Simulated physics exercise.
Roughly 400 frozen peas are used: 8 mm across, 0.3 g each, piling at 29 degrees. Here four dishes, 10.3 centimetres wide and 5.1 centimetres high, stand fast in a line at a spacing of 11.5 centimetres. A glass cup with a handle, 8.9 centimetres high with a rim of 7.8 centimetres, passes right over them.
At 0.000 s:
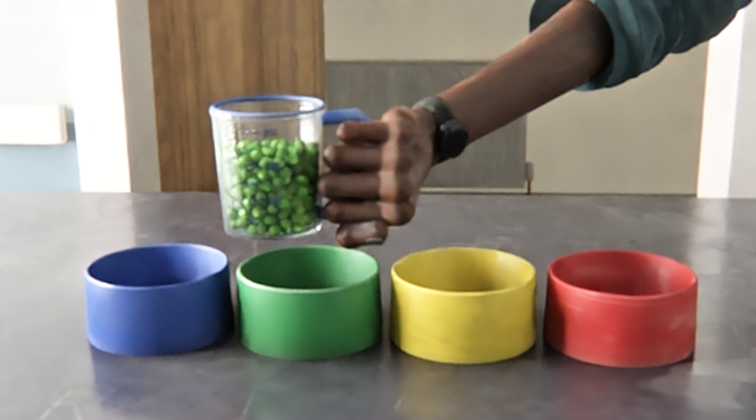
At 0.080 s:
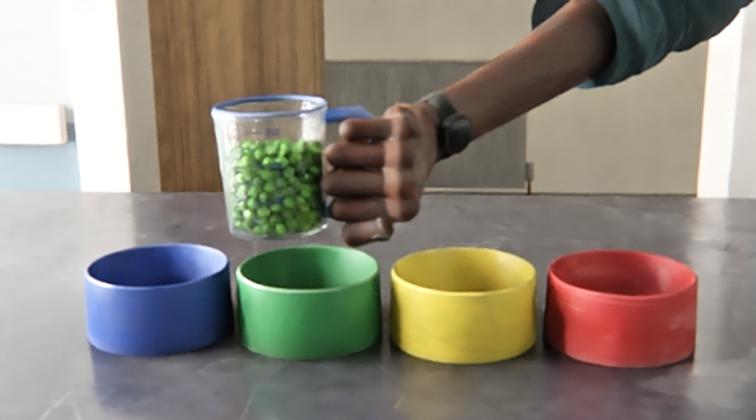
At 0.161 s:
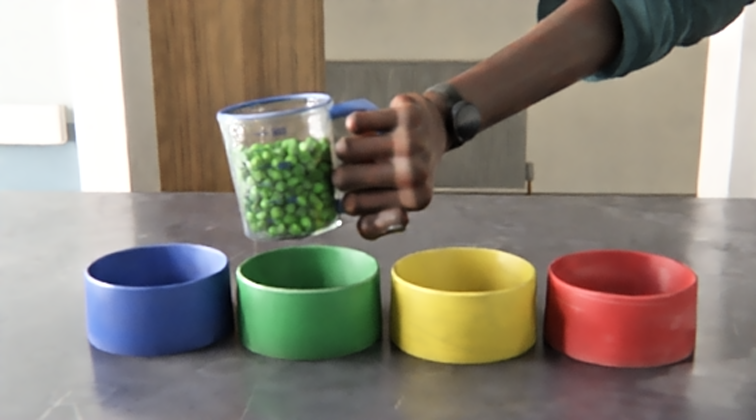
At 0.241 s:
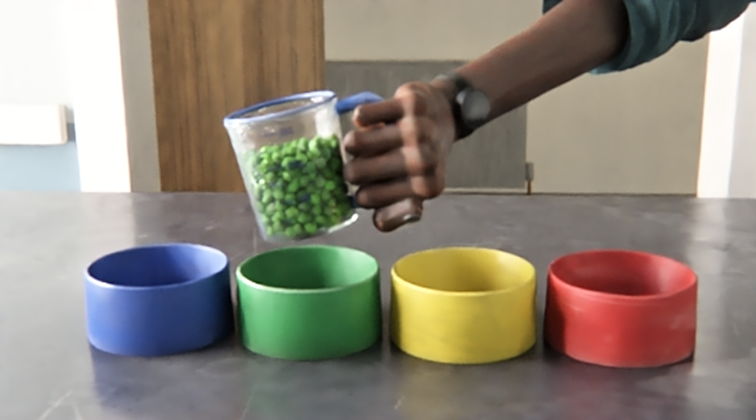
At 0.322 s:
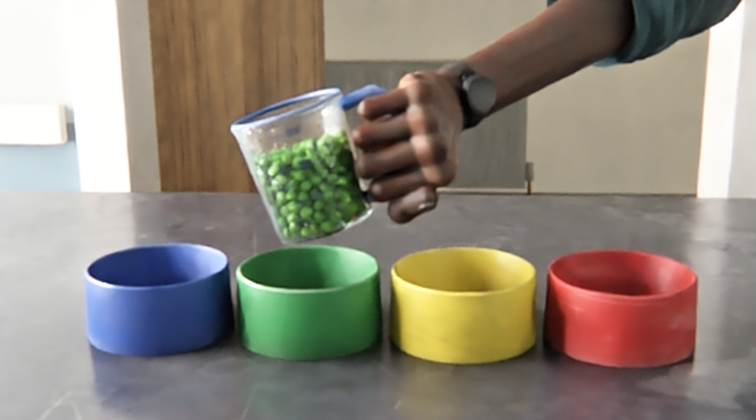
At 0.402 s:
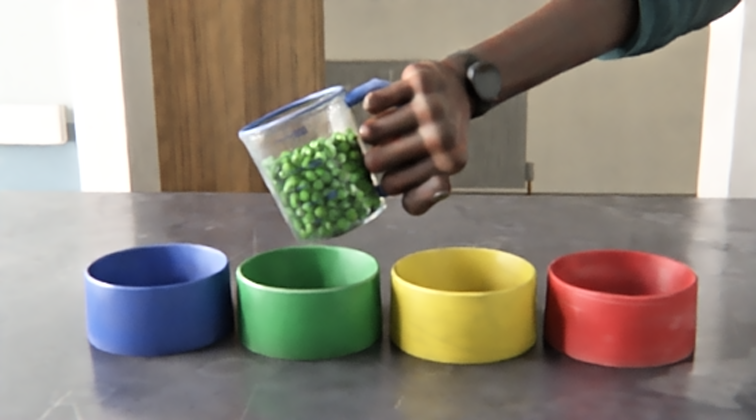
In the video, a hand holds a clear cup of green peas above a row of blue, green, yellow and red dishes, moving it slightly to the right while gradually tilting its rim toward the left.
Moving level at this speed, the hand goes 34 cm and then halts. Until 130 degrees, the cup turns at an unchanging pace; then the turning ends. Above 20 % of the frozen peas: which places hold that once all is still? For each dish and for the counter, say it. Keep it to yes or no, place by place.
Place by place: Red no, blue no, green no, yellow yes, counter no.
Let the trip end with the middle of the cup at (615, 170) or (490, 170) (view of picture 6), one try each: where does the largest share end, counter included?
Largest portions, in order: Yellow and yellow.
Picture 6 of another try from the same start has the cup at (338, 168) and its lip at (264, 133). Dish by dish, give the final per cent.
Dish by dish: Red 40 percent, blue 0 percent, green 0 percent, yellow 40 percent.
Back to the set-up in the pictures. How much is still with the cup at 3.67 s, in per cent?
About 0 percent of the load.
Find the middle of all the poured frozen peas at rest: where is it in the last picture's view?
I'd say roughly (457, 306).
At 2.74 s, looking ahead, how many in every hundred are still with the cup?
Some 0 per cent of the load.
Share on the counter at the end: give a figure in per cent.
Roughly 5 percent.
After 1.80 s, tilt 115 degrees; cup holds 50 %, yellow 40 %.
After 2.74 s, tilt 130 degrees; cup holds 0 %, yellow 90 %.
After 3.67 s, tilt 130 degrees; cup holds 0 %, yellow 90 %.
In the end, at 4.0 s, red 0 %, blue 0 %, green 5 %, yellow 90 %, counter 5 %.
